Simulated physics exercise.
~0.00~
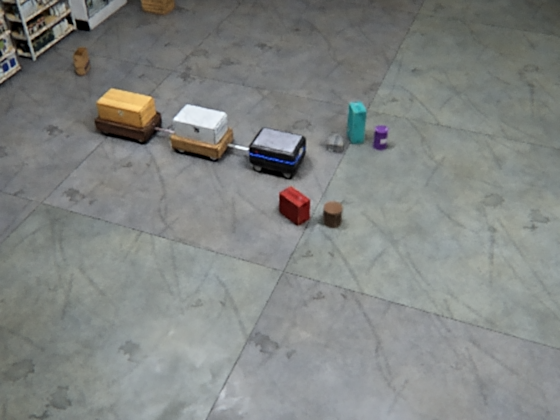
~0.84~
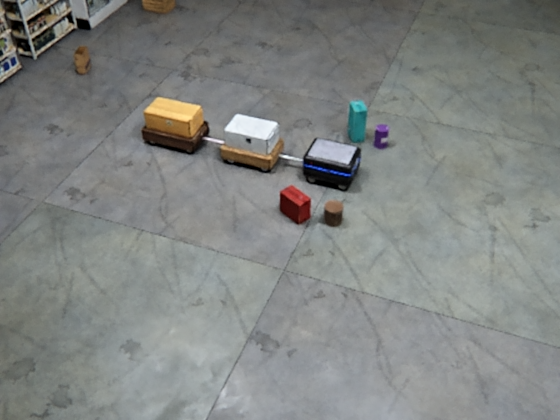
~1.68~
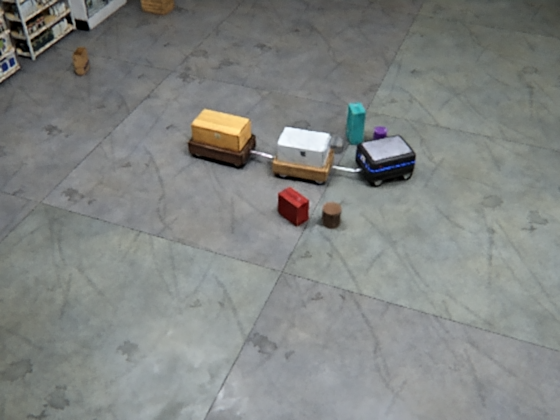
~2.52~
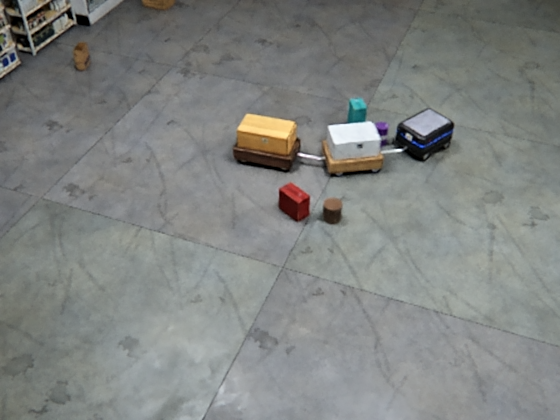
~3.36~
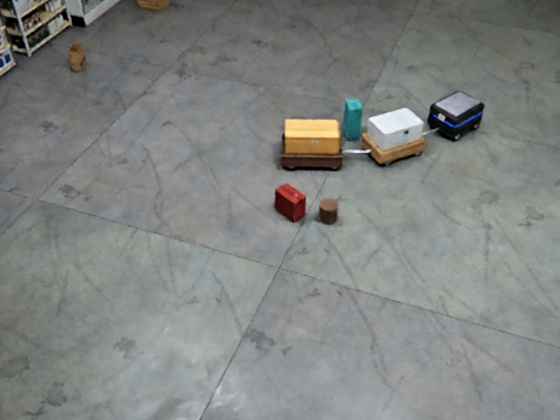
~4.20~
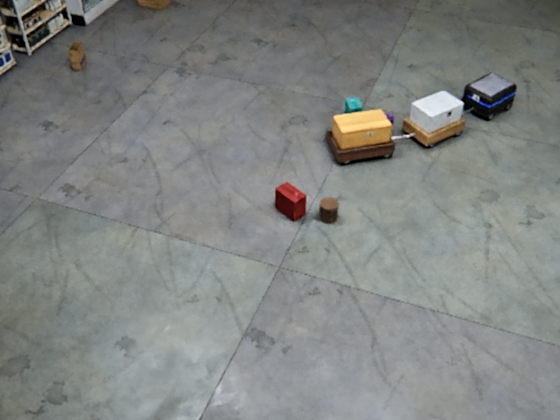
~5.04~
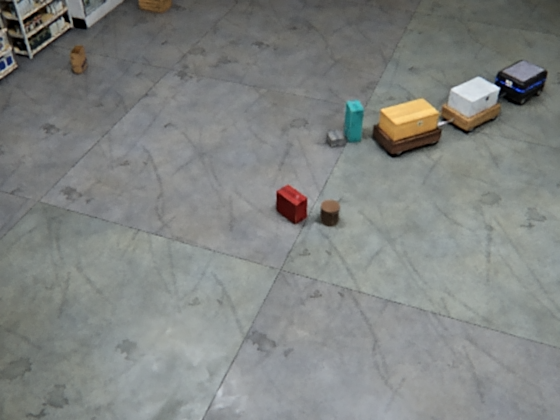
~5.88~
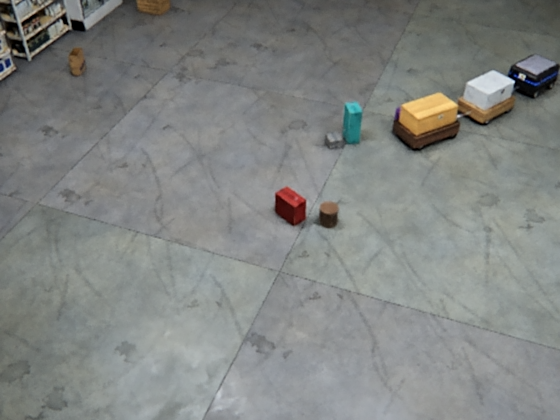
A dark tug pulls two loaded carts rightward between standing items, curving toward the upper right.
